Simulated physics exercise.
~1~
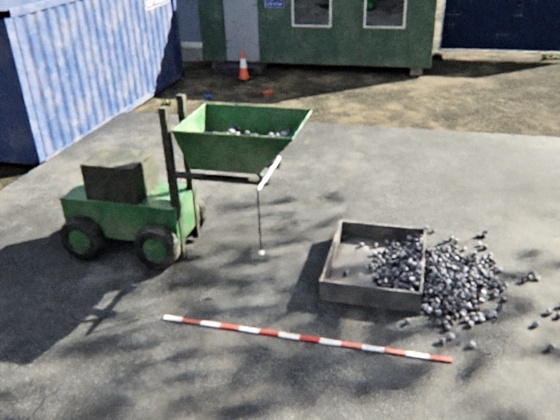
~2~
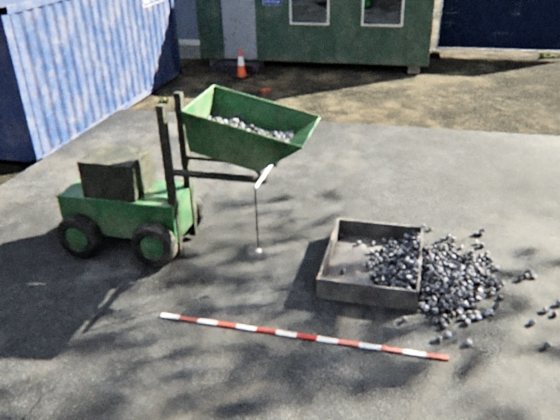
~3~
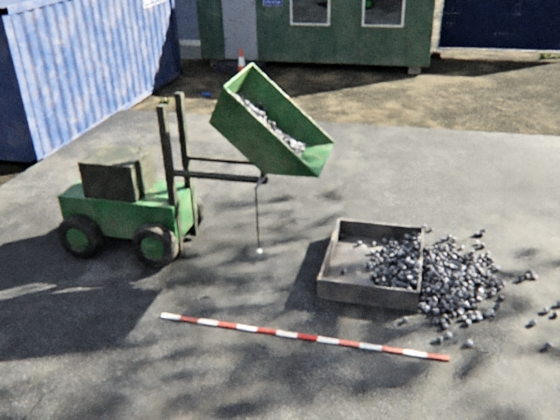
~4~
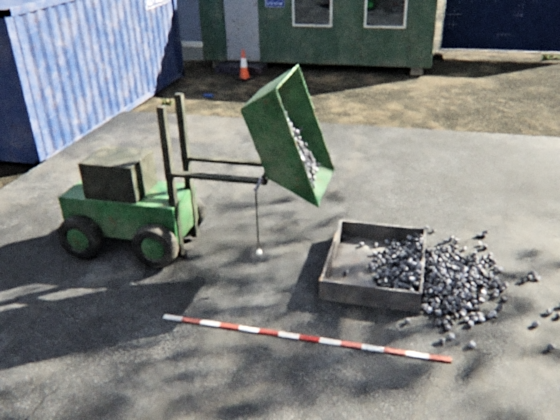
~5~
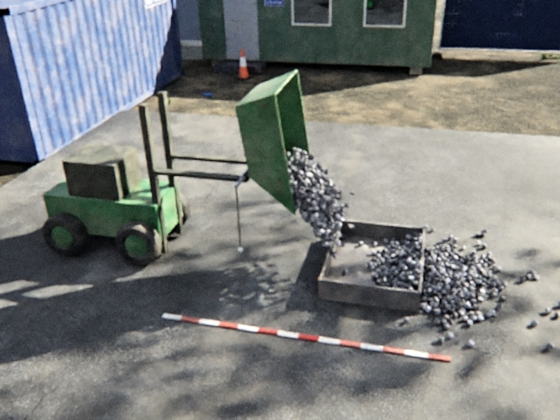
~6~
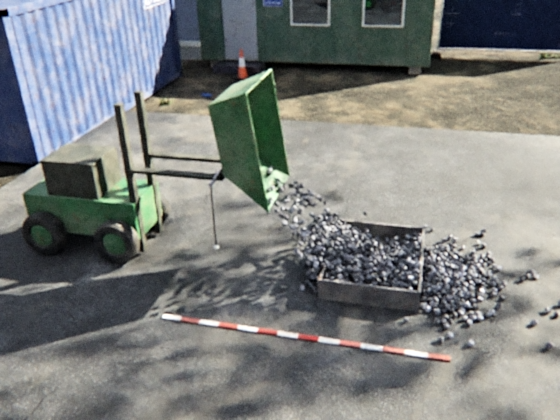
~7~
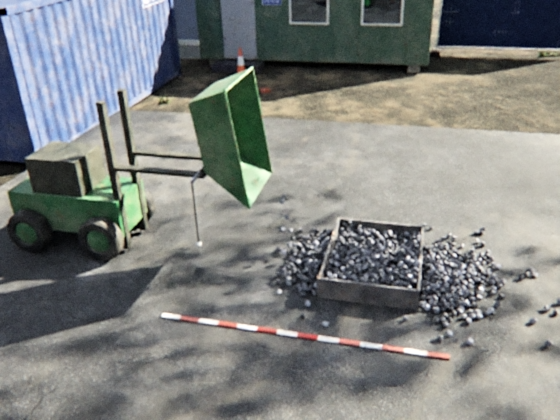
We see a small green forklift raise one end of its stone-filled skip until it tips steeply, pouring grey stones toward a low tray beside an earlier heap. The forklift backs left as they fall, leaving the skip empty, the tray full and stones scattered on both sides.
